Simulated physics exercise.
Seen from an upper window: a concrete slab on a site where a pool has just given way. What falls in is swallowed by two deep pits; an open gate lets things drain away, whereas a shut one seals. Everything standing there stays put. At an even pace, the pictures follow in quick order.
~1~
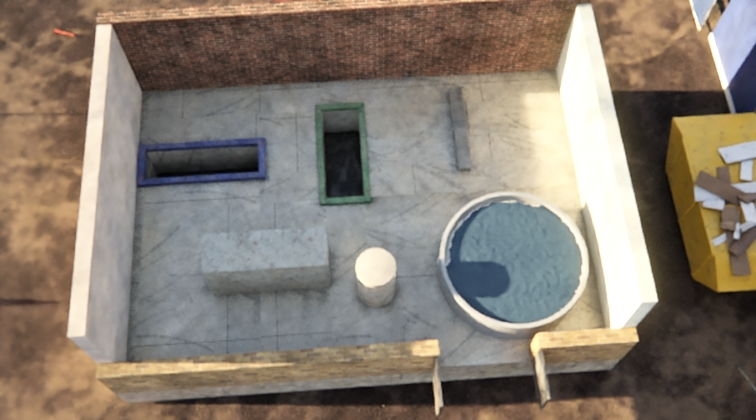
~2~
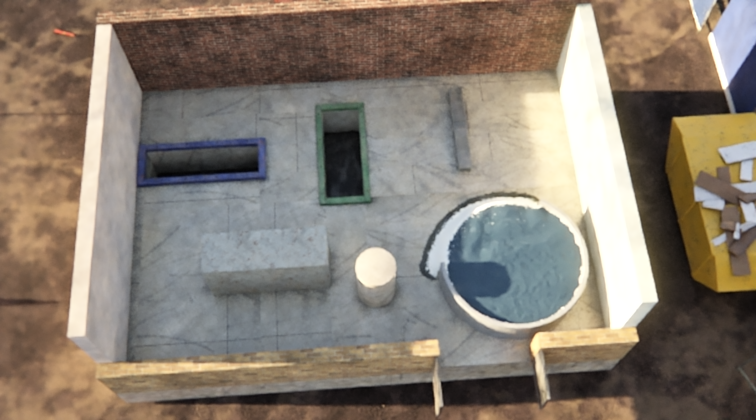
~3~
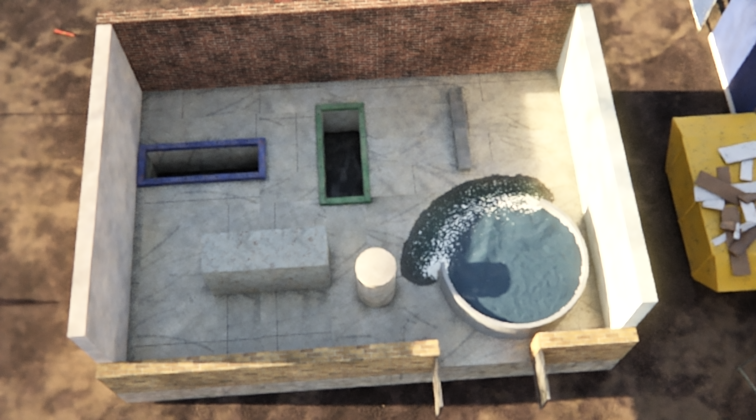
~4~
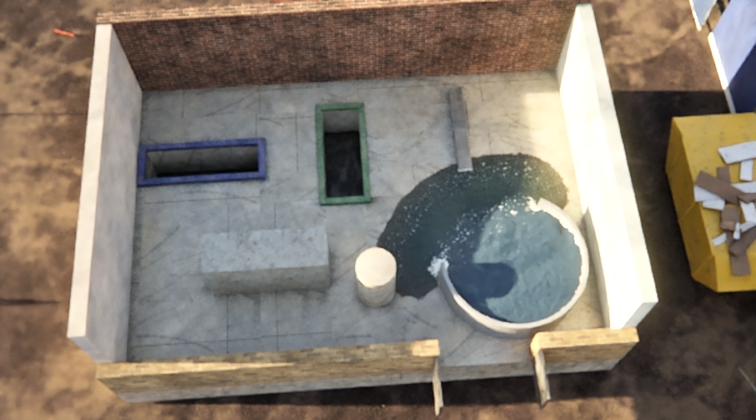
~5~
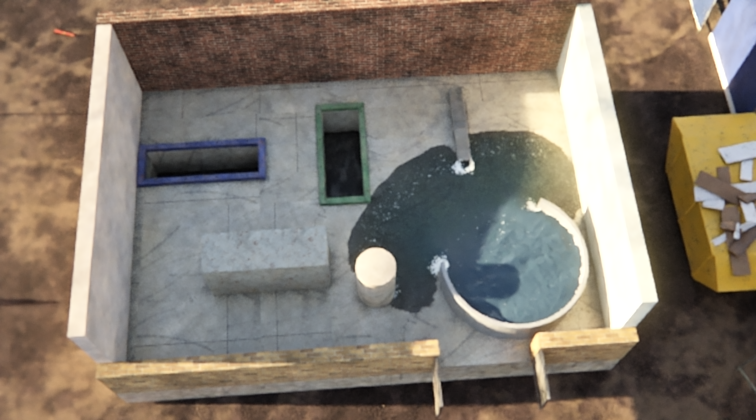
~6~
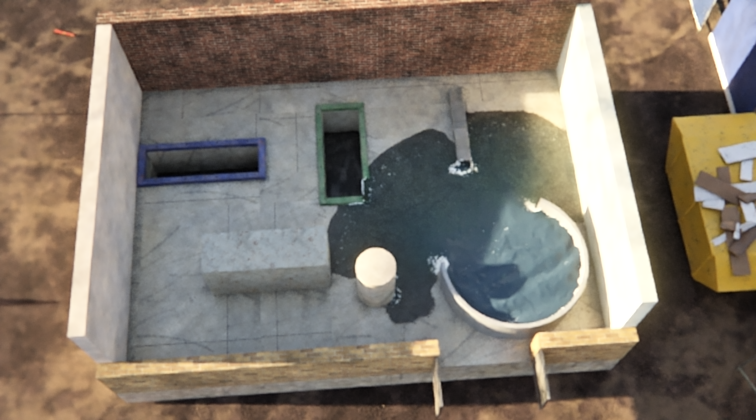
A concrete slab, walled in brick and pale panels, is seen from high above. A round pool of blue water sits at right, near a pale cylinder, a grey block, blue- and green-rimmed pits and a narrow upright slab, with a yellow skip outside. Water bursts from the pool's far side and spreads darkly, reaching the narrow slab, the cylinder and the green rim.
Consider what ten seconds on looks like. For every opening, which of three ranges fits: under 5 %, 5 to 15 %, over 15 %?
One by one: The gate ends up with a tiny portion - beneath five per cent, the green pit ends up with a large portion - topping fifteen per cent, the blue pit ends up with a tiny portion - beneath five per cent.
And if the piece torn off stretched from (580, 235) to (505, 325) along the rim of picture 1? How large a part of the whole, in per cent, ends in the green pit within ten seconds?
The green pit gets 0 per cent.
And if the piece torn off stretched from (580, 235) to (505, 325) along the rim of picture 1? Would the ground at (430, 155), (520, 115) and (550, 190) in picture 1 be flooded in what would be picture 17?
The first would be still unwetted, the second drenched and the third drenched.
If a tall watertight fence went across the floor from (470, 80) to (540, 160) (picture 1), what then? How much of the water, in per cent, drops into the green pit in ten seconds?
Share for green - 20 in a hundred.
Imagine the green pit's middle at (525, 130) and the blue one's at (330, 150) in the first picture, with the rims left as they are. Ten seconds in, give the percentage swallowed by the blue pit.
Share for the blue pit: 6 percent.
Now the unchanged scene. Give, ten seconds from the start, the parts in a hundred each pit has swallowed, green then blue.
I'd put them at roughly 16 and 0 per cent respectively.
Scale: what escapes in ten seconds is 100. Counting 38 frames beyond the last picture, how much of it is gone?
Approximately 80 in a hundred, I think.
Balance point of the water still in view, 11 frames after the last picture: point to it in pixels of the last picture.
It's close to (461, 202).
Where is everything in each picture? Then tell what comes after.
The first picture shows still water in the round pool at (514, 259).
In the second picture, the front is at a hidden place, out from the gap on the round pool's far side.
In the third picture, the front is at (544, 192), out from the gap on the round pool's far side.
In the fourth picture, water pours out on the round pool's far side and has run to a hidden place.
In the fifth picture, water pours out on the round pool's far side and has run to (569, 167).
In the sixth picture, water pours out on the round pool's far side and has run to (567, 139).
A moment on, water covers 40 % of the floor; the gate 0 %, the green pit 2 %, the blue pit 0 %.
Next, water covers 50 % of the floor; the gate 0 %, the green pit 6 %, the blue pit 0 %.
Then, water covers 60 % of the floor; the gate 0 %, the green pit 12 %, the blue pit 0 %.
Later, water covers 80 % of the floor; the gate 0 %, the green pit 16 %, the blue pit 0 %.
In the end, water covers 95 % of the floor; the gate 3 %, the green pit 17 %, the blue pit 0 %.
